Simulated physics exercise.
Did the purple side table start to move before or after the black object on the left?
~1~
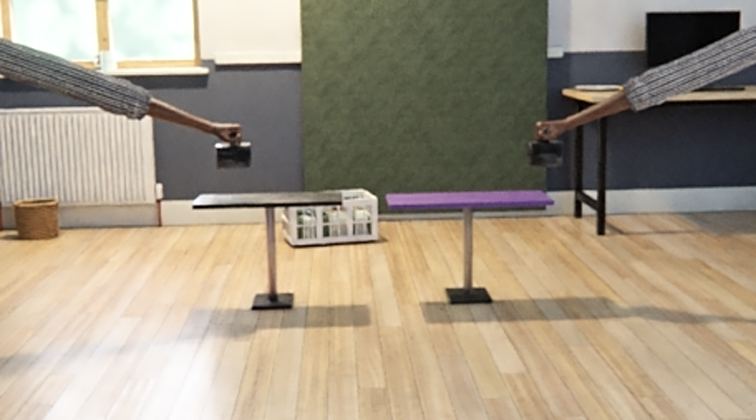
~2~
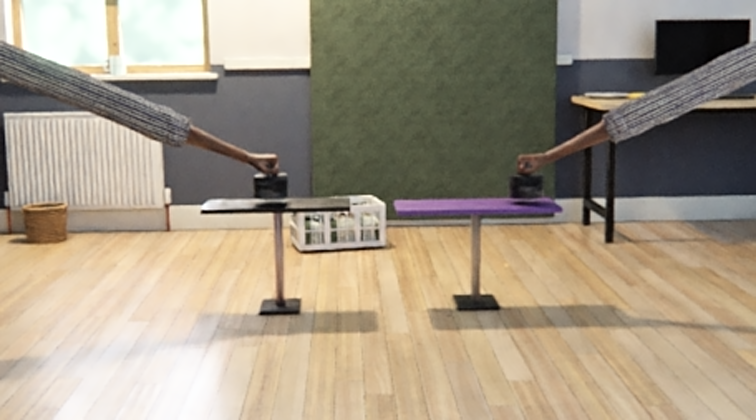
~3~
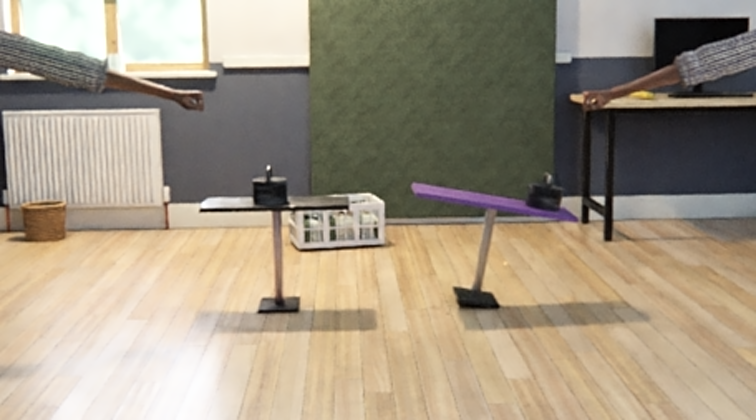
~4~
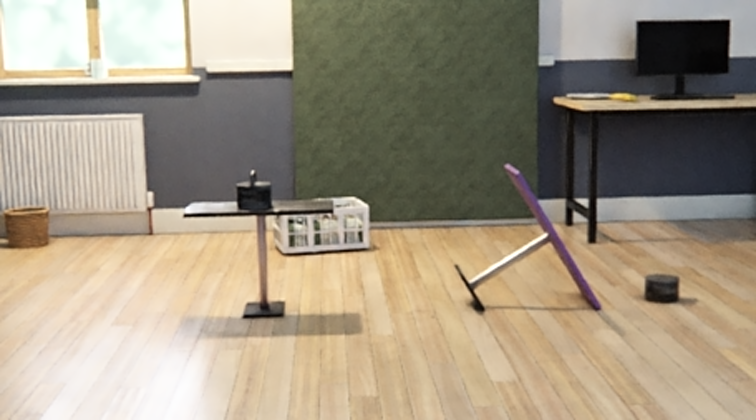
The purple side table started to move after the black object on the left, which was already being lowered onto the black stand while the table was still level.
